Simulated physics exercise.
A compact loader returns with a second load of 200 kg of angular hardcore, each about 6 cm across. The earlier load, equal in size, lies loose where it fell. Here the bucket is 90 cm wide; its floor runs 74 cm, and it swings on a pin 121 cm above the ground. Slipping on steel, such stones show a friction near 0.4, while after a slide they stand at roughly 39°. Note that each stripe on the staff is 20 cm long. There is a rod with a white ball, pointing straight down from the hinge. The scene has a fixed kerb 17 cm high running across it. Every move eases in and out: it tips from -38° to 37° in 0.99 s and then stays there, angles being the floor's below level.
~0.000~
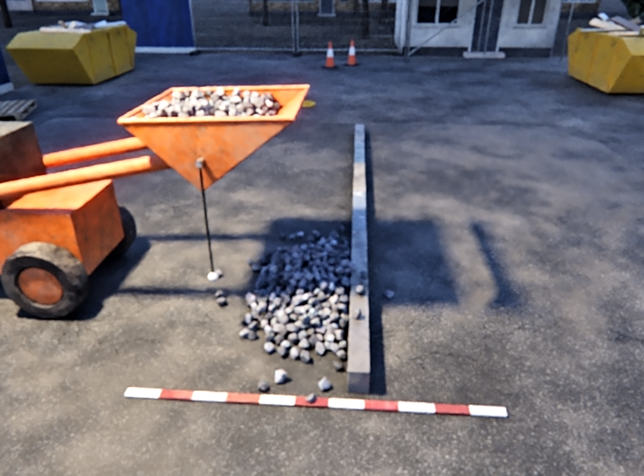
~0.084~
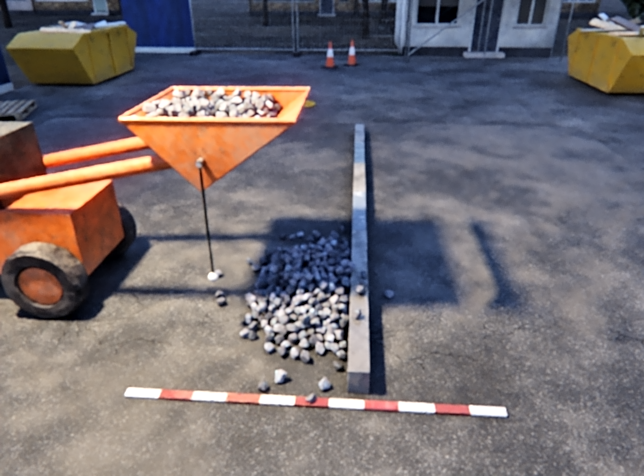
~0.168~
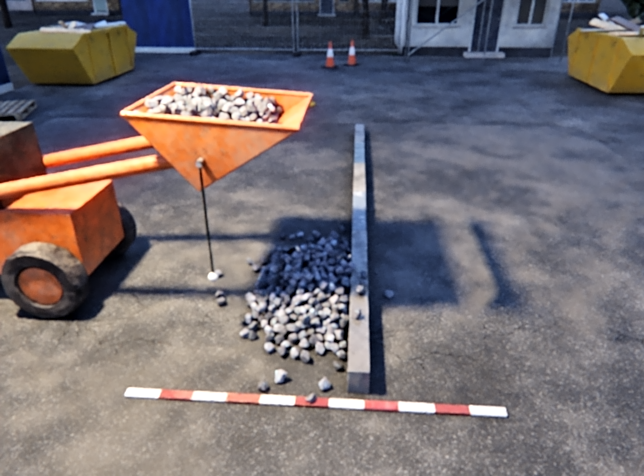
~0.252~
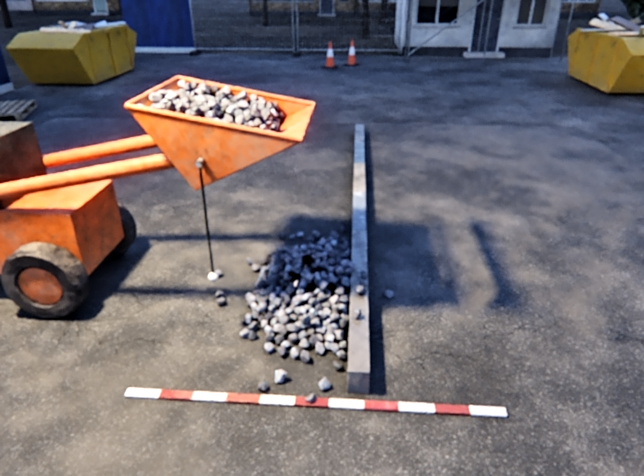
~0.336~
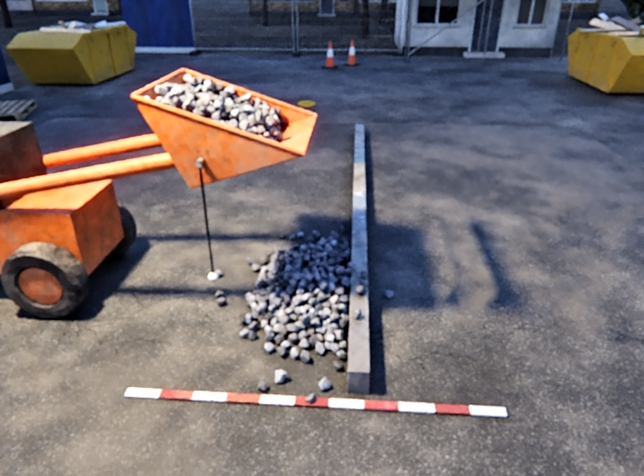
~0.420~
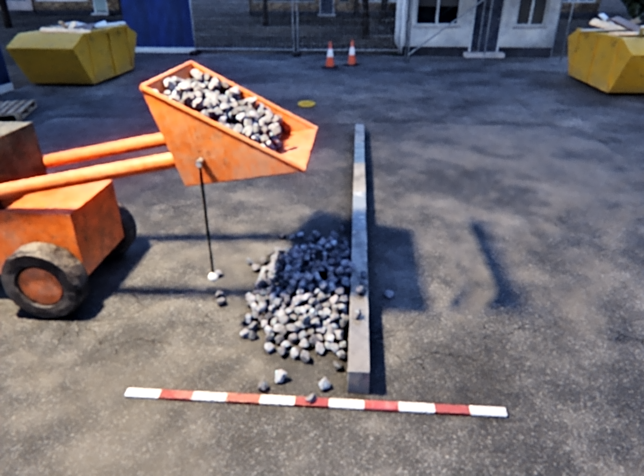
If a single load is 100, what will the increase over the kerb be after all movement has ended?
The increase will be around 20 per cent.
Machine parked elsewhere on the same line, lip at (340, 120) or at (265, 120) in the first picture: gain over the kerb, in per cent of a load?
About 75 and 5 per cent.
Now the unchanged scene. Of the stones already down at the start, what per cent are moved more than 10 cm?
The answer is about 0 per cent.
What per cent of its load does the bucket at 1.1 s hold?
Roughly 75 per cent remains inside.
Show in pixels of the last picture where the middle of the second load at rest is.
Roughly at pixel (335, 270).
After 0.7 s the floor is at 25°; in per cent of one load, 100 in the bucket, 100 on this side of the kerb; the foremost stones are at (360, 279).
After 1.1 s the floor is at 37°; in per cent of one load, 74 in the bucket, 126 on this side of the kerb; the foremost stones are at (360, 279).
After 1.4 s the floor is at 37°; in per cent of one load, 23 in the bucket, 173 on this side of the kerb, 4 over the kerb; the foremost stones are at (394, 288).
After 3.8 s the floor is at 37°; in per cent of one load, 0 in the bucket, 179 on this side of the kerb, 21 over the kerb; the foremost stones are at (467, 306). Net gain over the kerb, 20.
